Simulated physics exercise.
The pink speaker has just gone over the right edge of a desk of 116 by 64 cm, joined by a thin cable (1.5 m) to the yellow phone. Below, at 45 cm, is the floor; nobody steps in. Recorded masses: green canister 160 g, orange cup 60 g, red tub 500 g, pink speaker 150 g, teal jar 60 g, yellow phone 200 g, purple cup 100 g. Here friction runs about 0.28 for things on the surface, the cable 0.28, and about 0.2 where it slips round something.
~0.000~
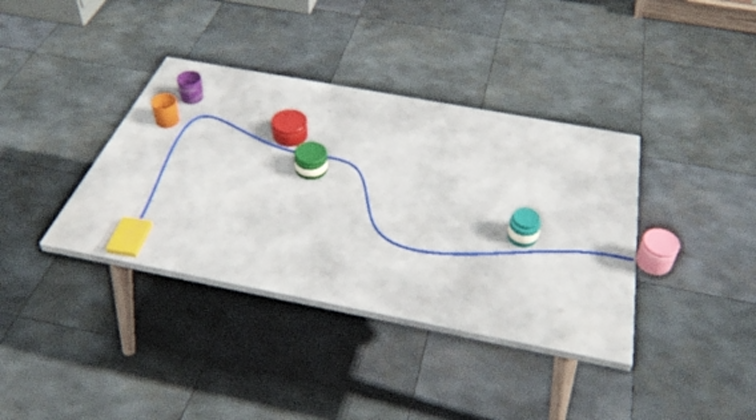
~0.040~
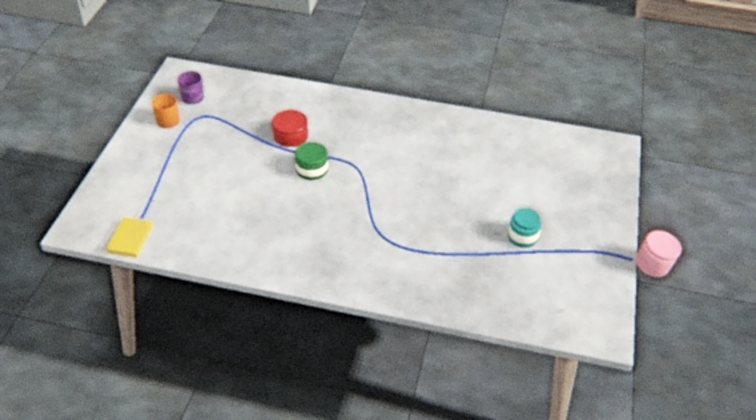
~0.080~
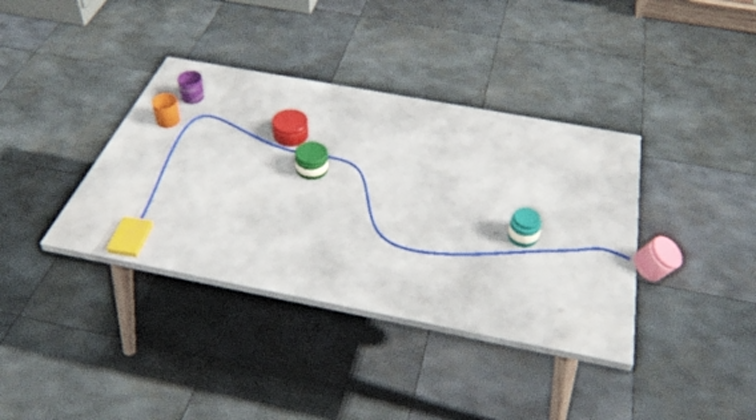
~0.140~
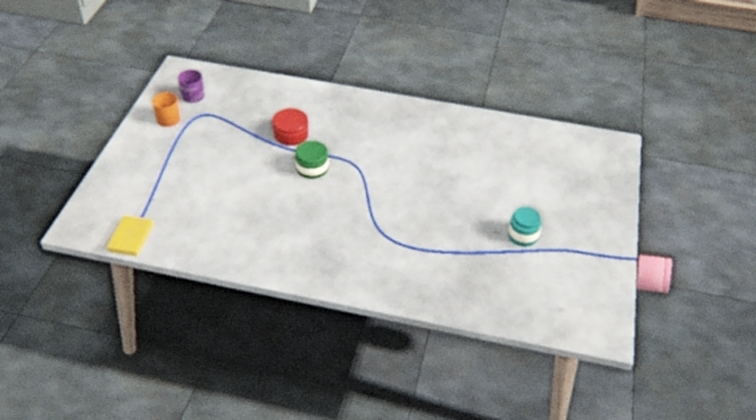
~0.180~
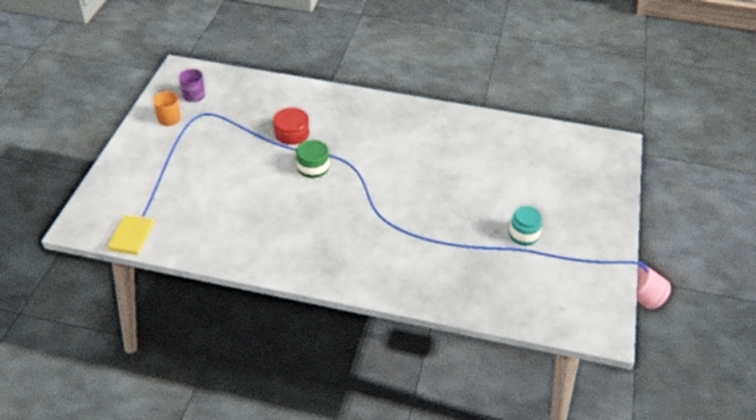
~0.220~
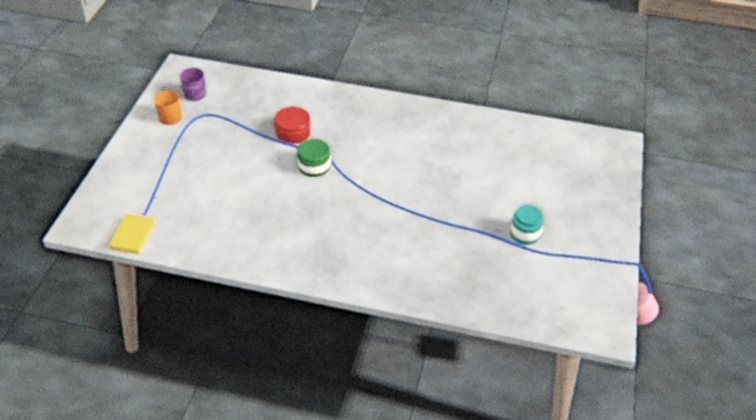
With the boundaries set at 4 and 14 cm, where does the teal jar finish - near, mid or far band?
The teal jar finishes in the mid band.
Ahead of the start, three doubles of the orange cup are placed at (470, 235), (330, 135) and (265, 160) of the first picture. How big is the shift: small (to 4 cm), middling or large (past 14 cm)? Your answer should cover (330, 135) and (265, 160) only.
Taking them in turn, the first shows only a little movement and the second shows a lot of movement.
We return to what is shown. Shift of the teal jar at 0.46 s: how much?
The teal jar is 6 cm out of place.
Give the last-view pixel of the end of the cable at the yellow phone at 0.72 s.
Somewhere around (179, 222) in the final picture.
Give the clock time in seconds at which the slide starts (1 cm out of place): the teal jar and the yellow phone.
On the clock, teal jar 0.30 s and yellow phone 0.42 s.
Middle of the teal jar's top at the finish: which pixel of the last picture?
You'll find it ending up somewhere near (553, 194).
After 0.5 s, the cable's tail end at (166, 221); teal jar 6 cm off its start, pink speaker over the edge, yellow phone 2 cm off its start.
After 0.7 s, the cable's tail end at (179, 222); teal jar 8 cm off its start, pink speaker over the edge, yellow phone 5 cm off its start.
After 1.0 s, the cable's tail end at (179, 222); teal jar 8 cm off its start at (553, 194), pink speaker over the edge, yellow phone 5 cm off its start at (156, 226).
After 1.2 s, the cable's tail end at (179, 222); teal jar 8 cm off its start, pink speaker over the edge, yellow phone 5 cm off its start.
After 2.4 s, the cable's tail end at (179, 222); teal jar 8 cm off its start at (553, 194), pink speaker over the edge, yellow phone 5 cm off its start at (156, 226), green canister 4 cm off its start at (314, 163).
